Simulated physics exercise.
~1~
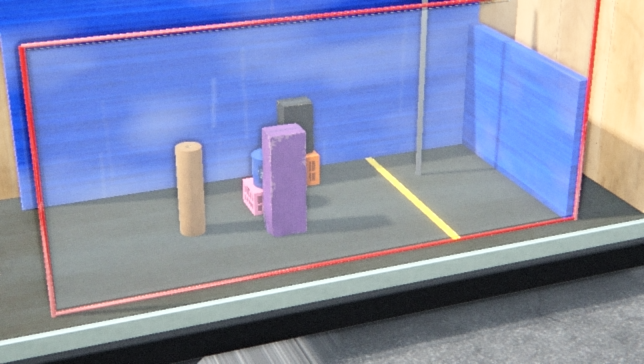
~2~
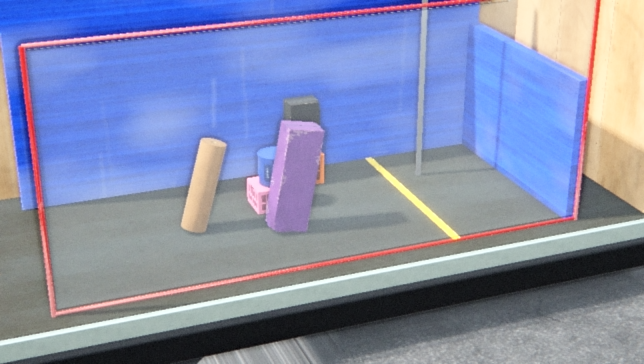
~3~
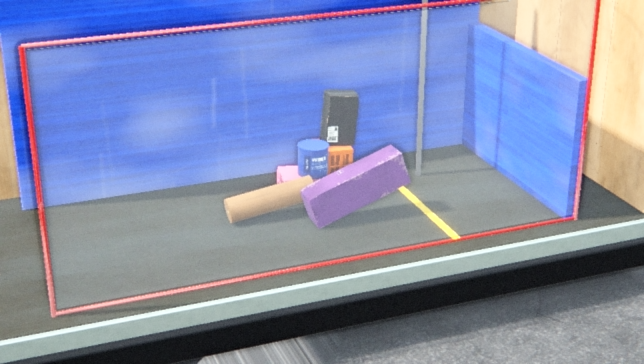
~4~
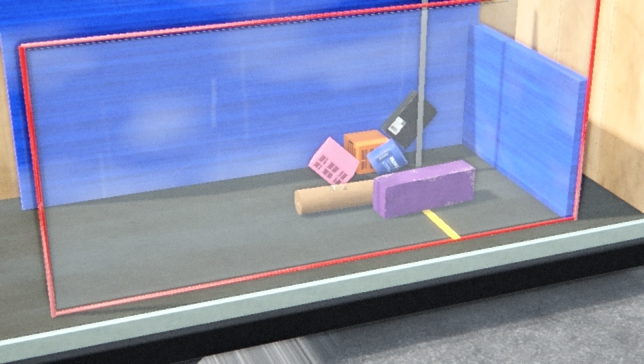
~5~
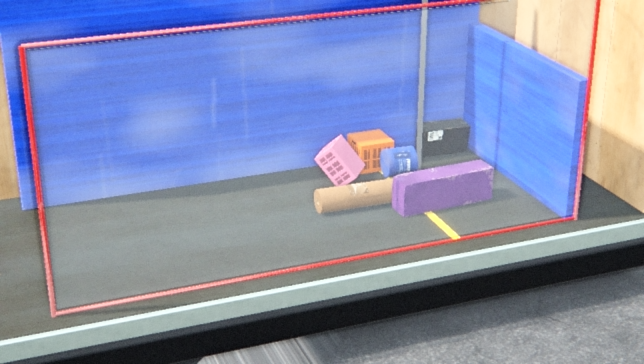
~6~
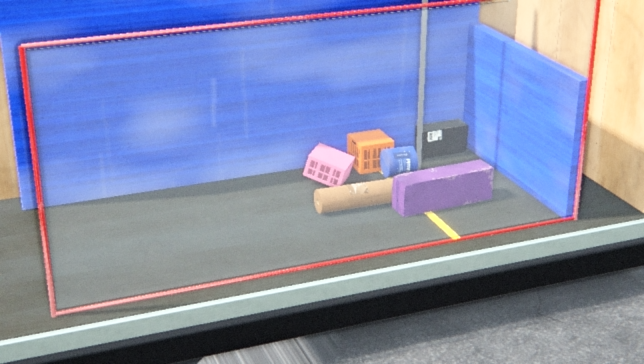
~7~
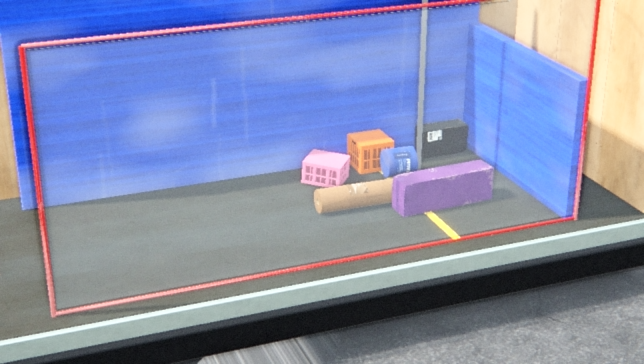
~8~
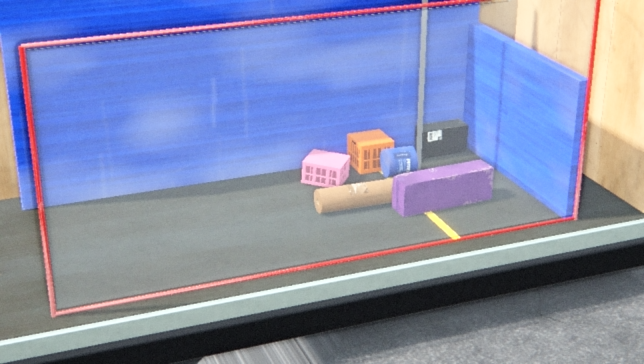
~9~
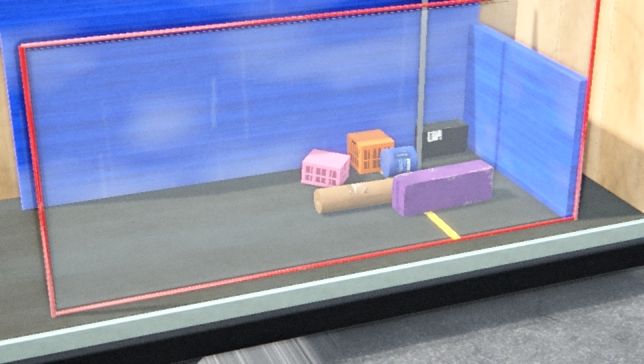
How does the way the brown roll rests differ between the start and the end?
At the start the brown roll stands upright, and by the end it lies on its side on the floor.
